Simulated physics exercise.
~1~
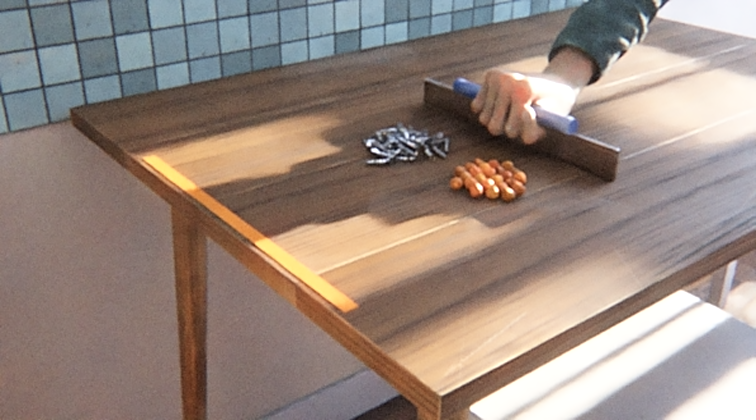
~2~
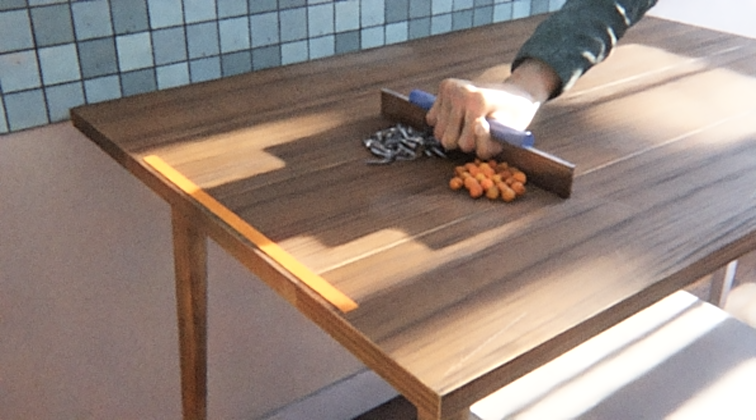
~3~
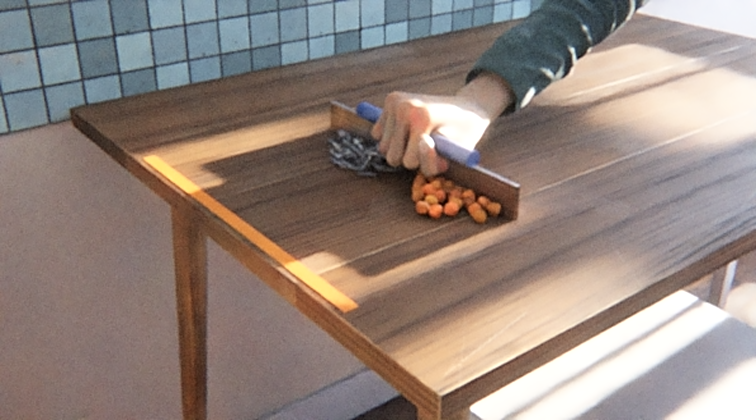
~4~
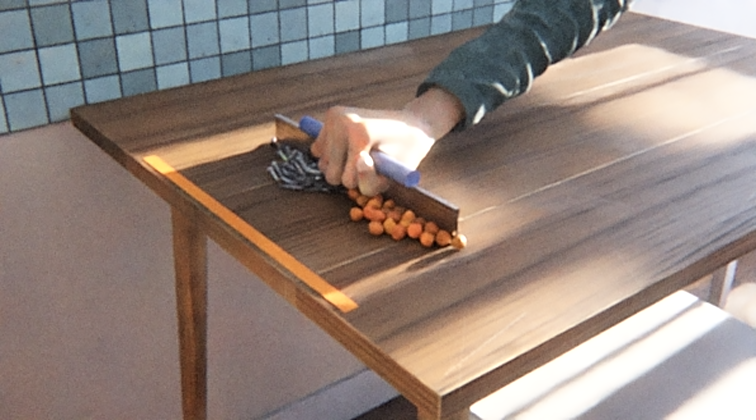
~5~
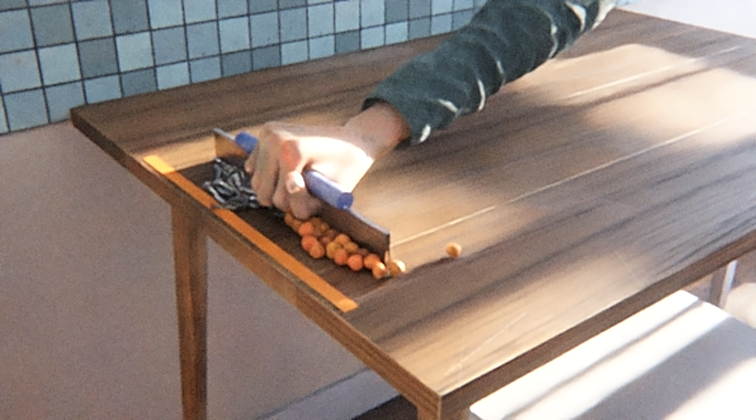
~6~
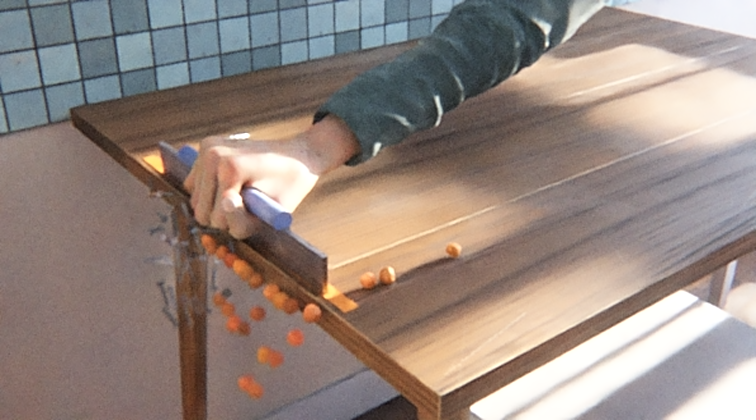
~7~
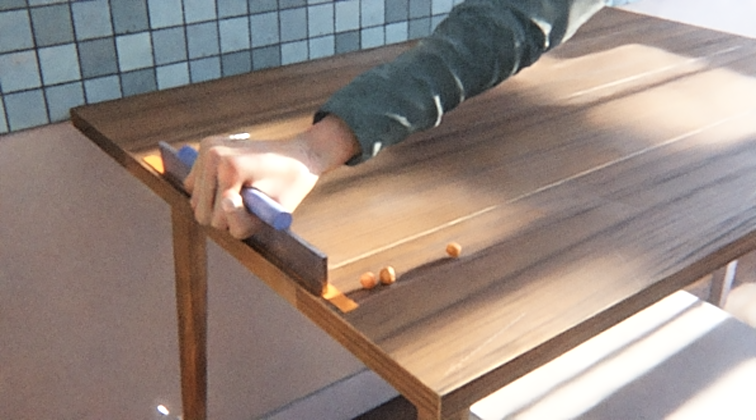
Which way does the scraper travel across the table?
The scraper travels to the left, toward the strip of orange tape.
